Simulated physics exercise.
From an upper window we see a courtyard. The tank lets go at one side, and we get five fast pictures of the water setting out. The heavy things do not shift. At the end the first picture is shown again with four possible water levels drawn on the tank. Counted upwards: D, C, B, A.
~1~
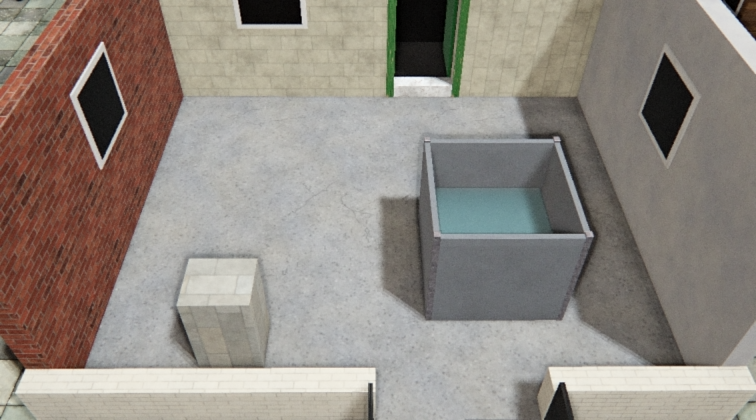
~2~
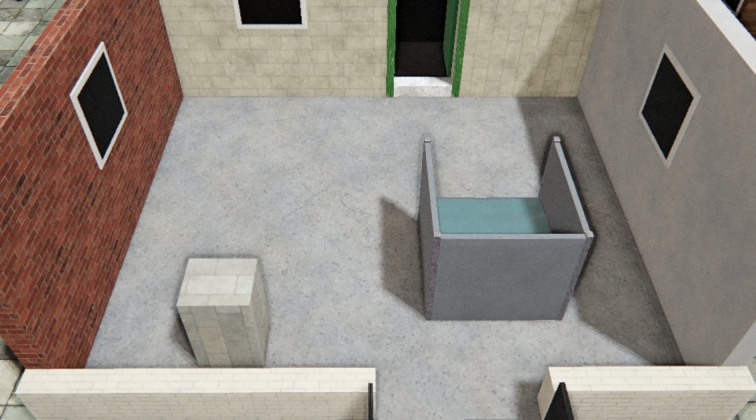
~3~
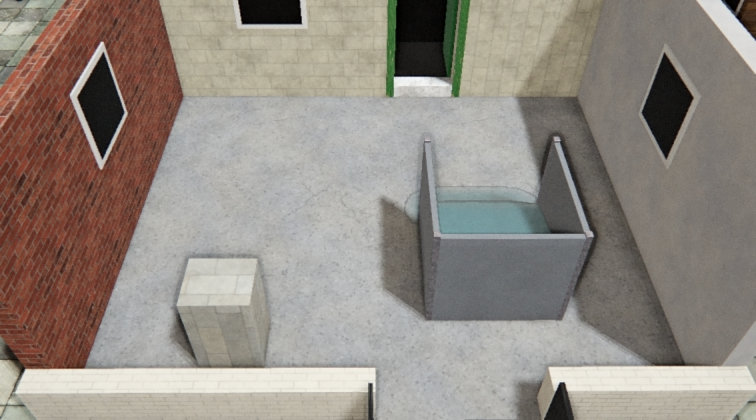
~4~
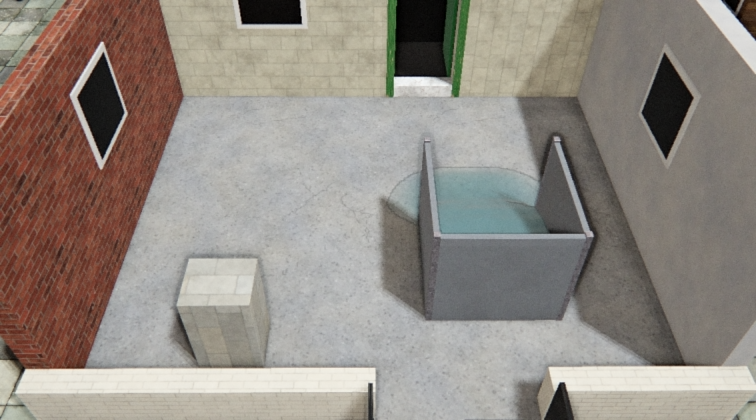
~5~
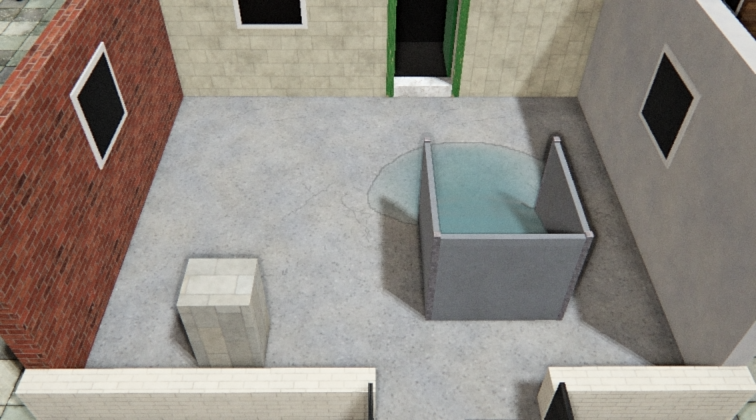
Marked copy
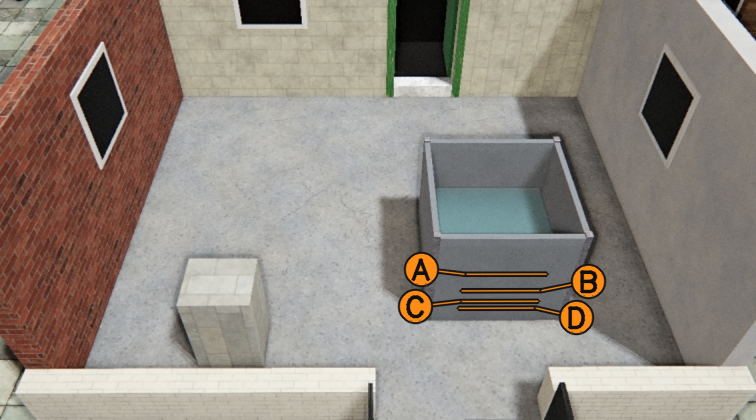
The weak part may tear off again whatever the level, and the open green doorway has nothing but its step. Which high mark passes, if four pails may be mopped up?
Level B just does it.
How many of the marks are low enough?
Three of them.
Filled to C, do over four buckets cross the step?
No, not at all.
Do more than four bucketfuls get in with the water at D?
No.
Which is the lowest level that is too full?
Here it is level A.
On the marked copy, A at (505, 274); B at (501, 290); C at (499, 301); D at (497, 308); from the bottom up D, C, B, A.
For level A, about 9 bucketfuls get in.
For level B, a bucket or two gets in.
For level C, nothing gets over.
For level D, nothing gets over.
